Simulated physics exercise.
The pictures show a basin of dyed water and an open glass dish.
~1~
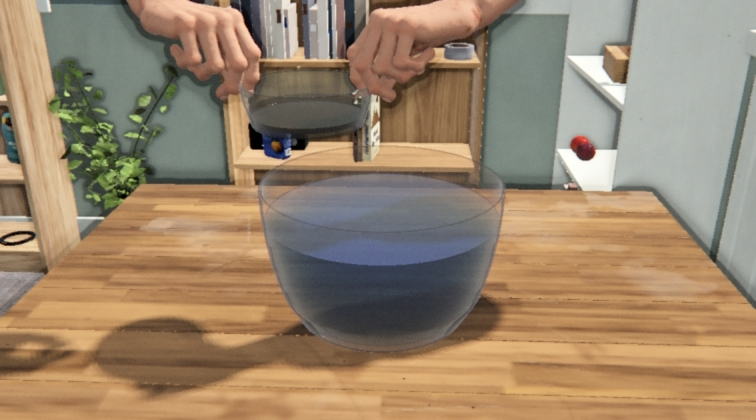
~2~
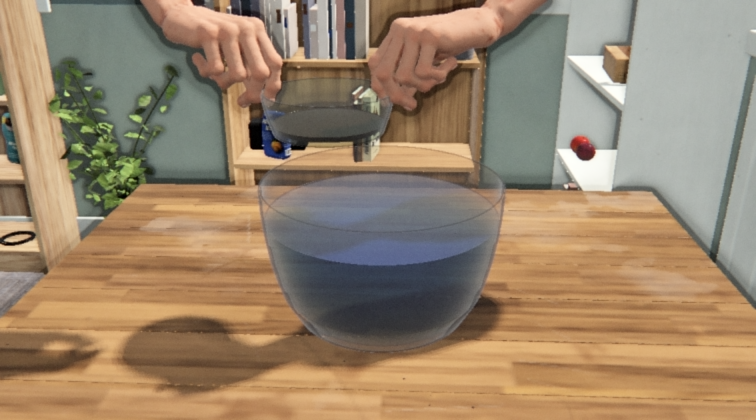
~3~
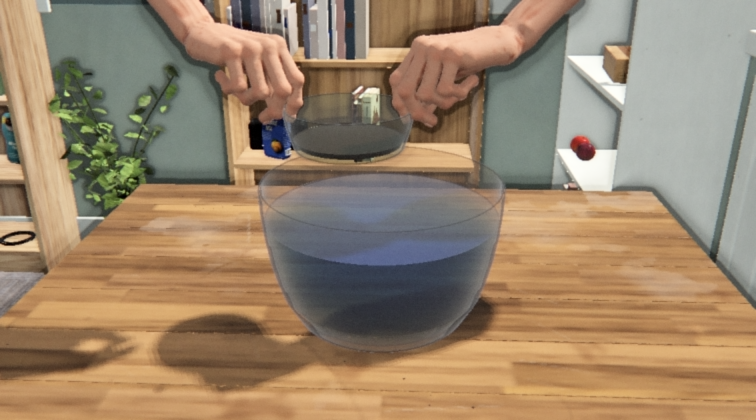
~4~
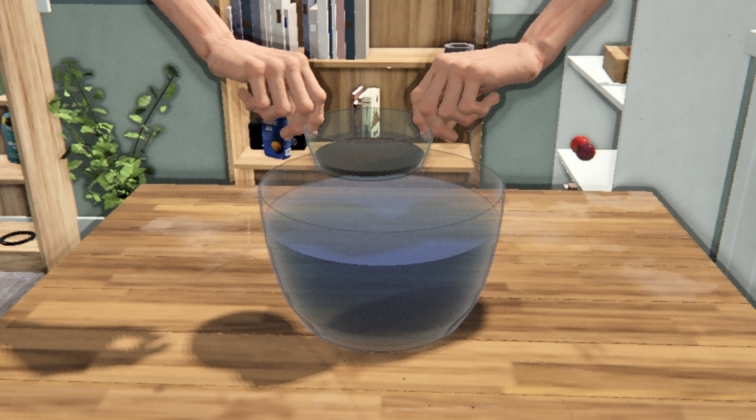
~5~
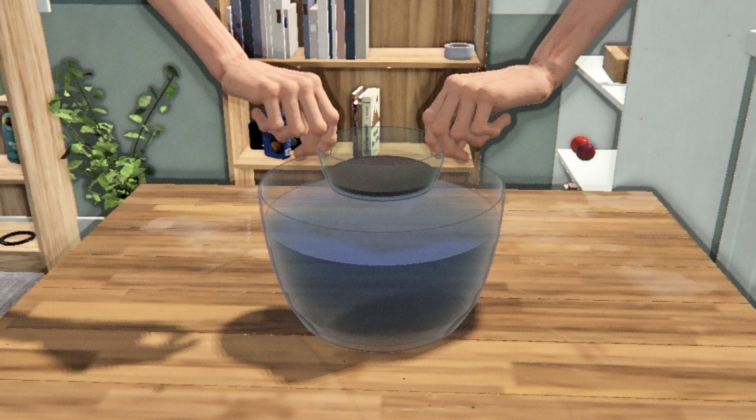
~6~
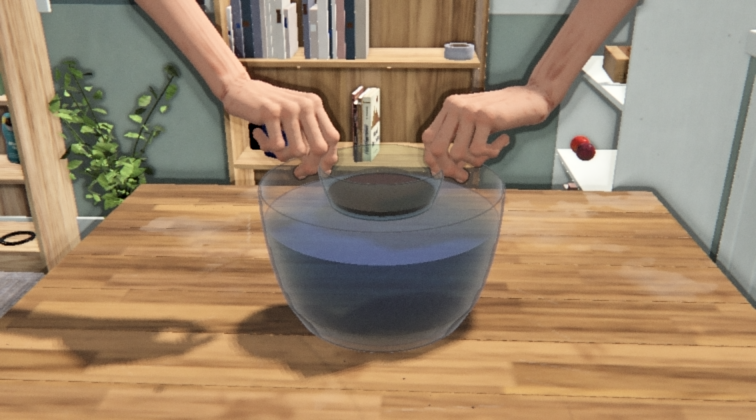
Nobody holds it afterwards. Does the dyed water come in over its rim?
The dish floats.
Shortly, the dish dips into the dyed water.
Then, it bobs and steadies.
At the finish, the dish floats with about half of its side showing.
